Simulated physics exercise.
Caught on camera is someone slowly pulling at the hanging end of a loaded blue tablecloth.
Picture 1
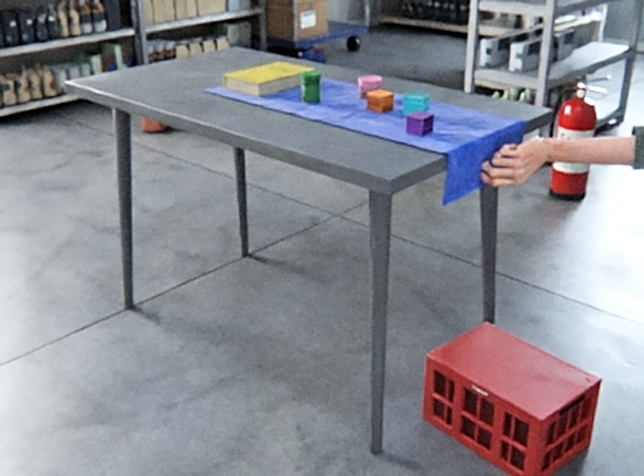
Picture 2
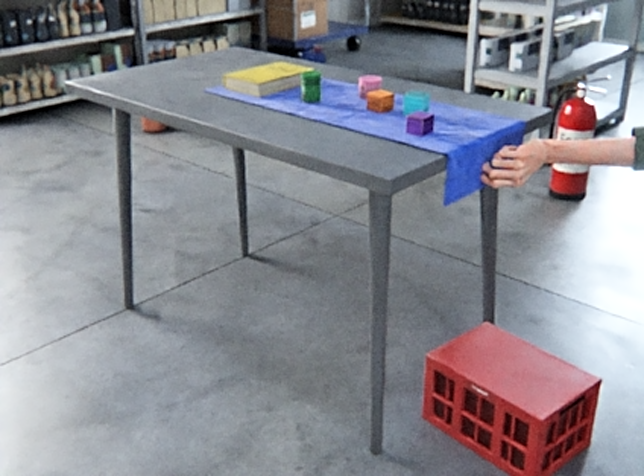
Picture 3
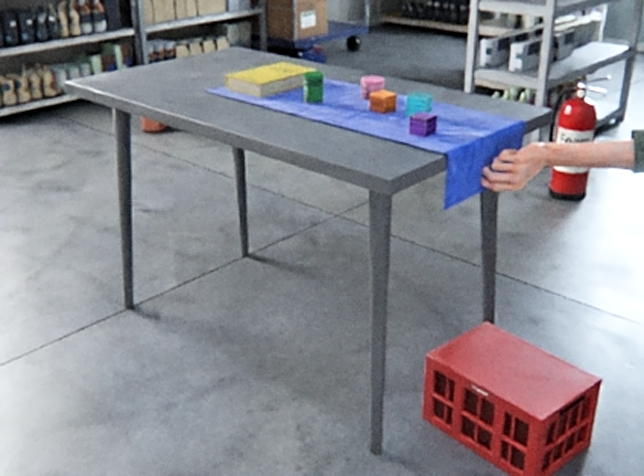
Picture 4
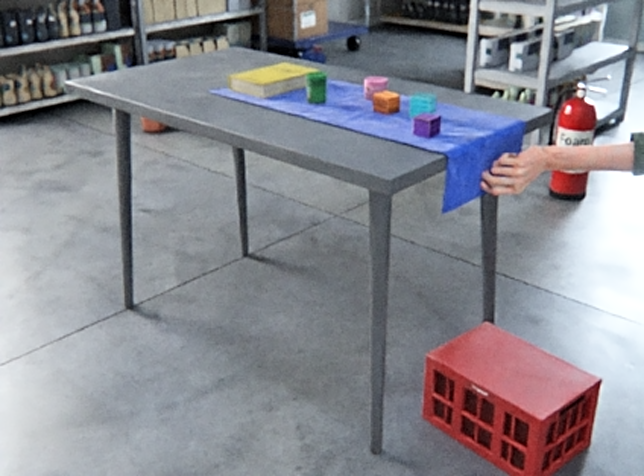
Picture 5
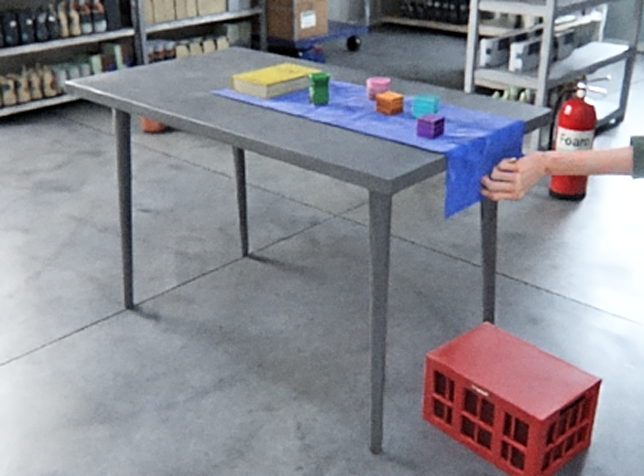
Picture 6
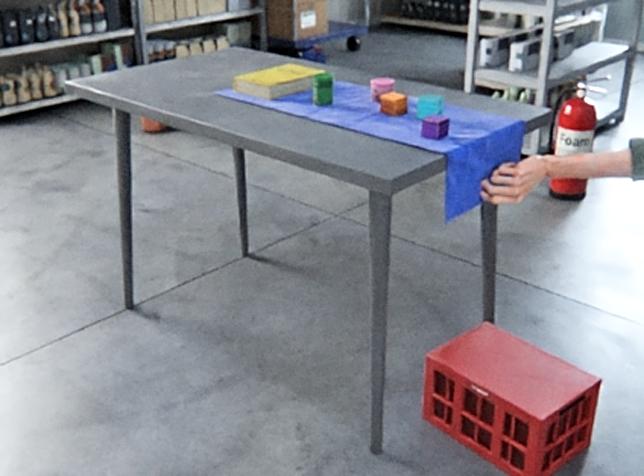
A hand slowly pulls the blue cloth down slightly, shifting the small coloured objects right.
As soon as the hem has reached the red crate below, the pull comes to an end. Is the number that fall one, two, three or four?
It sends four things down.
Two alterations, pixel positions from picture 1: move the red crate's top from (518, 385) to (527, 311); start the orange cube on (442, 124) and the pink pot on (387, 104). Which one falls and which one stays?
Outcome: Orange cube is gone; pink pot keeps its perch.
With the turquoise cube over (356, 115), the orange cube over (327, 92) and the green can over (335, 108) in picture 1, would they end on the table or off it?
Fate of the turquoise cube: It goes; fate of the orange cube: It stays; fate of the green can: It goes.
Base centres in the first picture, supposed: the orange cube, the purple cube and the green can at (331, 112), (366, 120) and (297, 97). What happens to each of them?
The orange cube ends up off; the purple cube ends up off; the green can stays put.
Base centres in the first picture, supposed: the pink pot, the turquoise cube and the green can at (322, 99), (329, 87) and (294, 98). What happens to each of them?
First the pink pot, which is kept, then the turquoise cube, which is kept, and finally the green can, which is kept.
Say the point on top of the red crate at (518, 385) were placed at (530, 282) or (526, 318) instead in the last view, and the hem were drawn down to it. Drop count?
Going over the edge would be 1 and 2.
Soon after, hem near (481, 240); purple cube gone.
After that, hem near (478, 310); purple cube, turquoise cube and orange cube gone.
In the end, hem on the crate; purple cube, turquoise cube, orange cube and pink pot gone. It carries off four.
